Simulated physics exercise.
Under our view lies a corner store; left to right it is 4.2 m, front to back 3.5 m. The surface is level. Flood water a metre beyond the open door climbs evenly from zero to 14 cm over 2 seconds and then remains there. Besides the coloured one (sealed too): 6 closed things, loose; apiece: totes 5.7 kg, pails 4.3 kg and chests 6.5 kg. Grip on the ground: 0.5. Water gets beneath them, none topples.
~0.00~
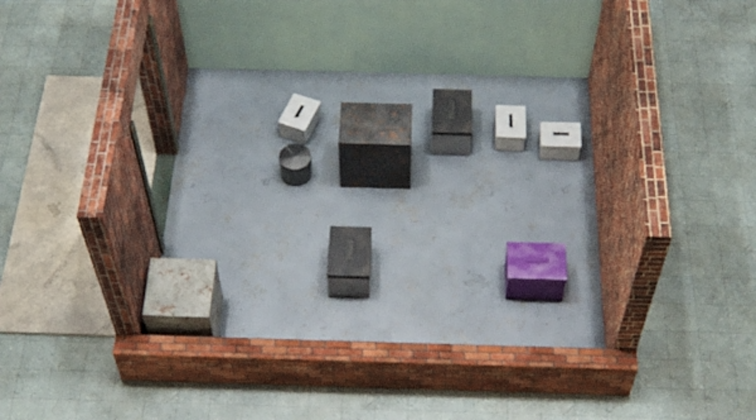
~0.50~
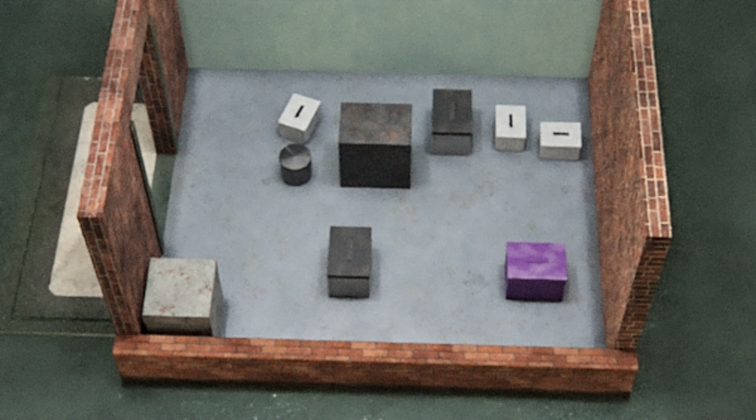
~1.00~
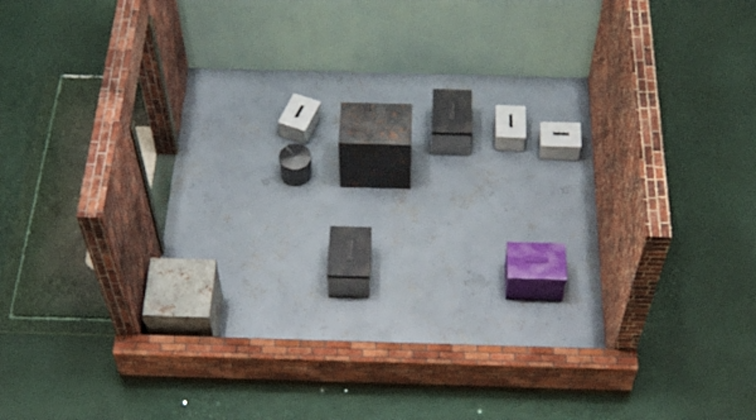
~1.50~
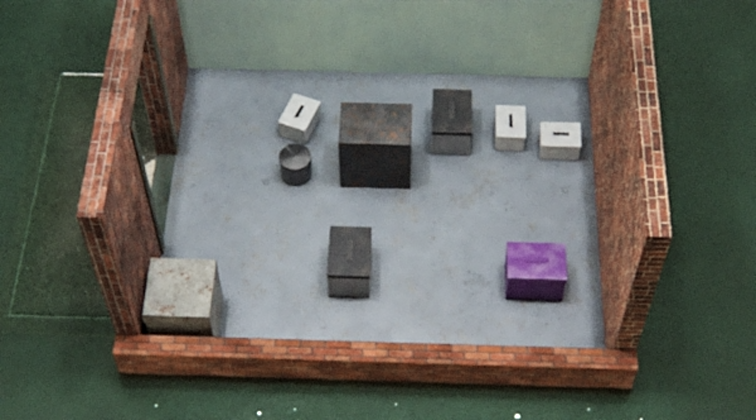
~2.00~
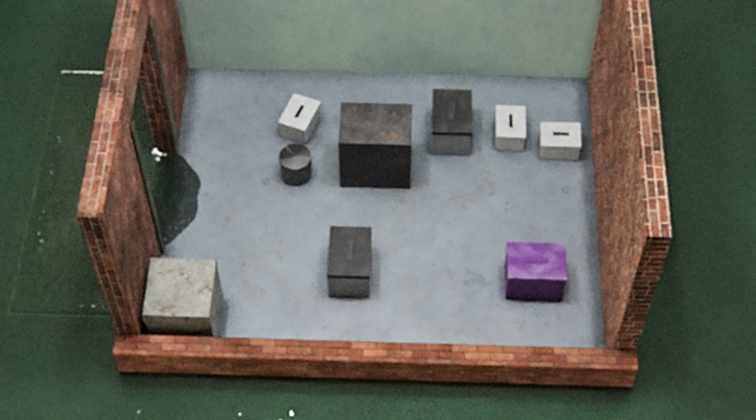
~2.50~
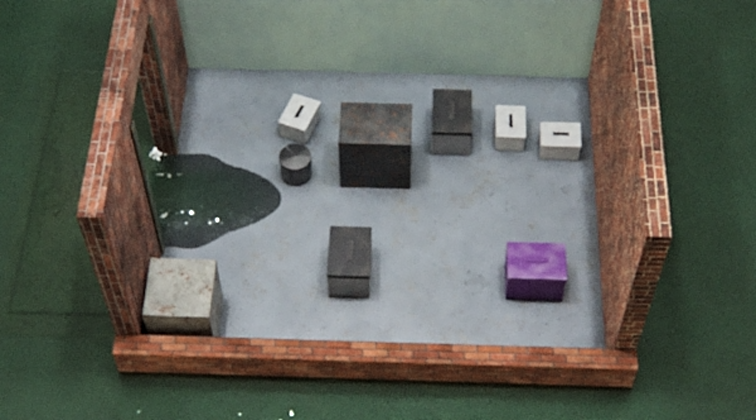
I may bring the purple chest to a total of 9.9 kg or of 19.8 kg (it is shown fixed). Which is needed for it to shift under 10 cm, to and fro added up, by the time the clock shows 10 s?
Verdict: Only the higher weight holds it.
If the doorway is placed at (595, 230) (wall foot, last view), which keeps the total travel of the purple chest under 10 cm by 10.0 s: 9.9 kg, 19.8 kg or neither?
With that change, you need the heavier one.
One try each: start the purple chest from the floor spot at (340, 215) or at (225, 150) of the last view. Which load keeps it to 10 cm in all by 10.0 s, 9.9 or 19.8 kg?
In that order: Just the heavier works; just the heavier works.
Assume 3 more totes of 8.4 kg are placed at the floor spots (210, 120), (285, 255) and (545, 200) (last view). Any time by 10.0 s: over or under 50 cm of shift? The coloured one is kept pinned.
Result, in order - falls shy; falls shy; falls shy.
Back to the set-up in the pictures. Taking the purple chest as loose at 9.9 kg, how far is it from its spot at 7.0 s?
Shift: About 0 cm.
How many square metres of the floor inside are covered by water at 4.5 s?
About 8.5 m2.
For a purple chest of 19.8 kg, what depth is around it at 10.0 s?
Close to 7 cm deep.
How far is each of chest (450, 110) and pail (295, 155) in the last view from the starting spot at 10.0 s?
First 30 cm, then 100 cm.
After 3.5 s the purple chest would be 0 cm from its start with 9.9 kg and 0 cm from its start with 19.8 kg; 0 cm of water round it then.
After 4.5 s the purple chest would be 0 cm from its start with 9.9 kg and 0 cm from its start with 19.8 kg; 1 cm of water round it then.
After 7.0 s the purple chest would be 0 cm from its start with 9.9 kg and 0 cm from its start with 19.8 kg; 2 cm of water round it then.
After 10.0 s the purple chest would be 51 cm from its start with 9.9 kg and 0 cm from its start with 19.8 kg; 7 cm of water round it then.
